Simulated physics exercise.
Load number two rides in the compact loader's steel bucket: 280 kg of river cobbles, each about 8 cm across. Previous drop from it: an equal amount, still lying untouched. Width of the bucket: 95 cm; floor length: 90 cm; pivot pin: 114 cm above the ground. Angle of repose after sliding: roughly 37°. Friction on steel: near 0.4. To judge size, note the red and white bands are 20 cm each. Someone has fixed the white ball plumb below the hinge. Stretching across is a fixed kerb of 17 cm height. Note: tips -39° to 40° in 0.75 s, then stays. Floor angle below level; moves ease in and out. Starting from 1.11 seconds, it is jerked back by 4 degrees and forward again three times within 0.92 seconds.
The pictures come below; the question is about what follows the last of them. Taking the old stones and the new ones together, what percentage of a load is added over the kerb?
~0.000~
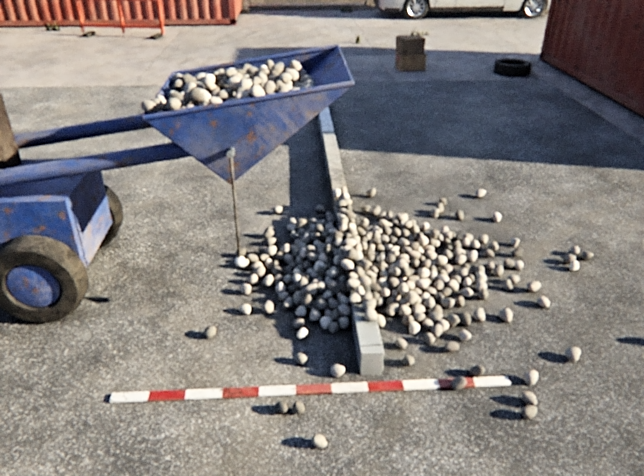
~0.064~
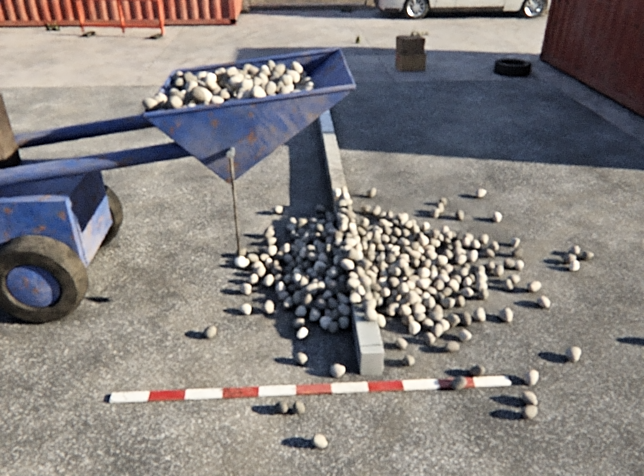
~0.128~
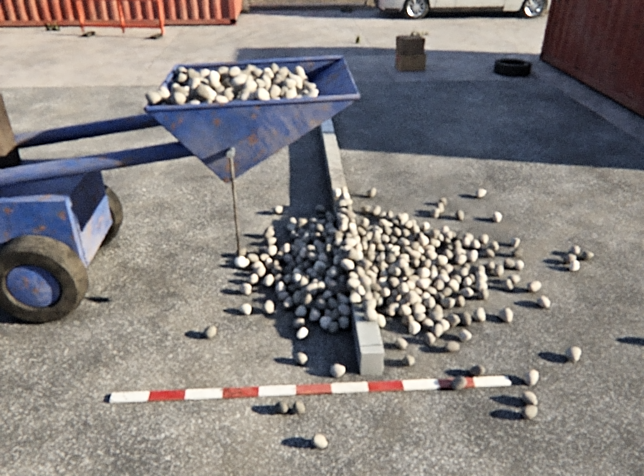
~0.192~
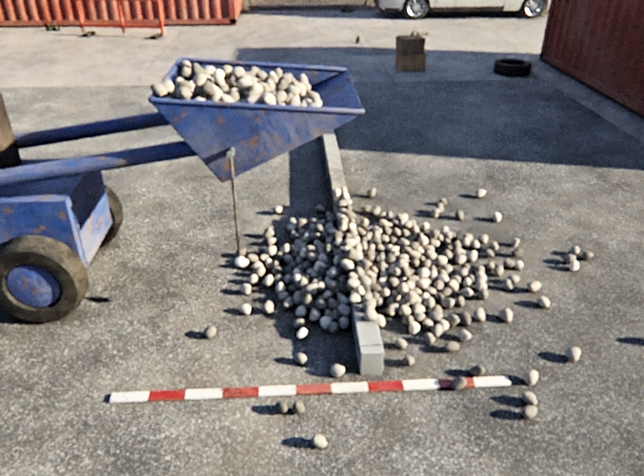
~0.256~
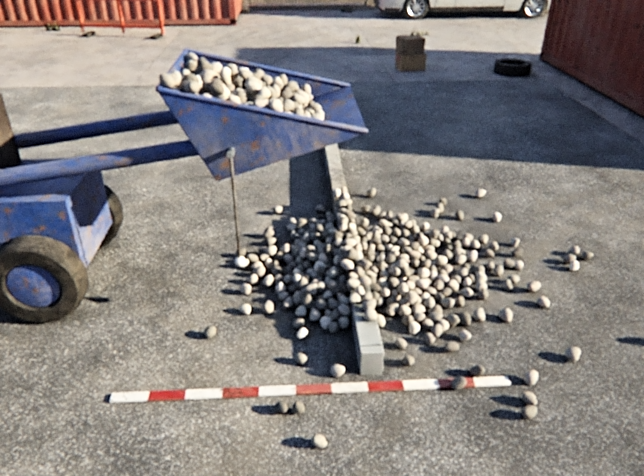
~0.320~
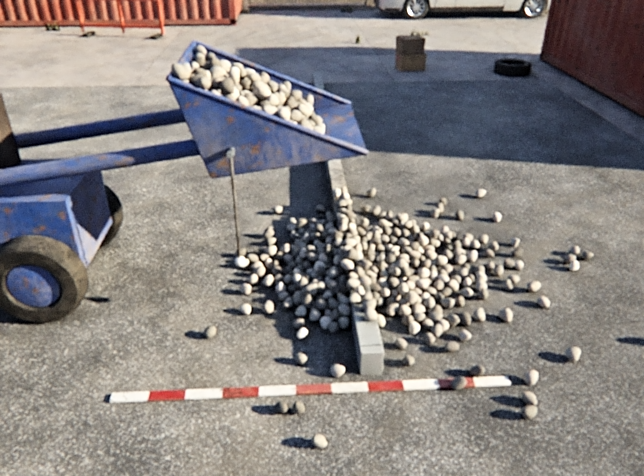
About 78 per cent.
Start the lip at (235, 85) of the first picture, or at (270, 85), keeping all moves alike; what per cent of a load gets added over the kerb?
First place: Roughly 5 %; second place: Roughly 10 %.
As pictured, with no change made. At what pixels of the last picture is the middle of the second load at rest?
Middle: Approx. (393, 257) px.
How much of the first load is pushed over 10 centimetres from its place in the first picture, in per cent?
Near 15 per cent, I reckon.
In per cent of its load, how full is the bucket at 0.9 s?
80 % still inside.
After 0.6 s the floor is at 27°; in per cent of one load, 100 in the bucket, 48 on this side of the kerb, 52 over the kerb; the foremost stones are at (580, 266).
After 0.9 s the floor is at 40°; in per cent of one load, 79 in the bucket, 69 on this side of the kerb, 53 over the kerb; the foremost stones are at (580, 266).
After 2.5 s the floor is at 40°; in per cent of one load, 0 in the bucket, 71 on this side of the kerb, 130 over the kerb; the foremost stones are at (575, 253).
After 4.9 s the floor is at 40°; in per cent of one load, 0 in the bucket, 71 on this side of the kerb, 130 over the kerb; the foremost stones are at (575, 253). Net gain over the kerb, 78.
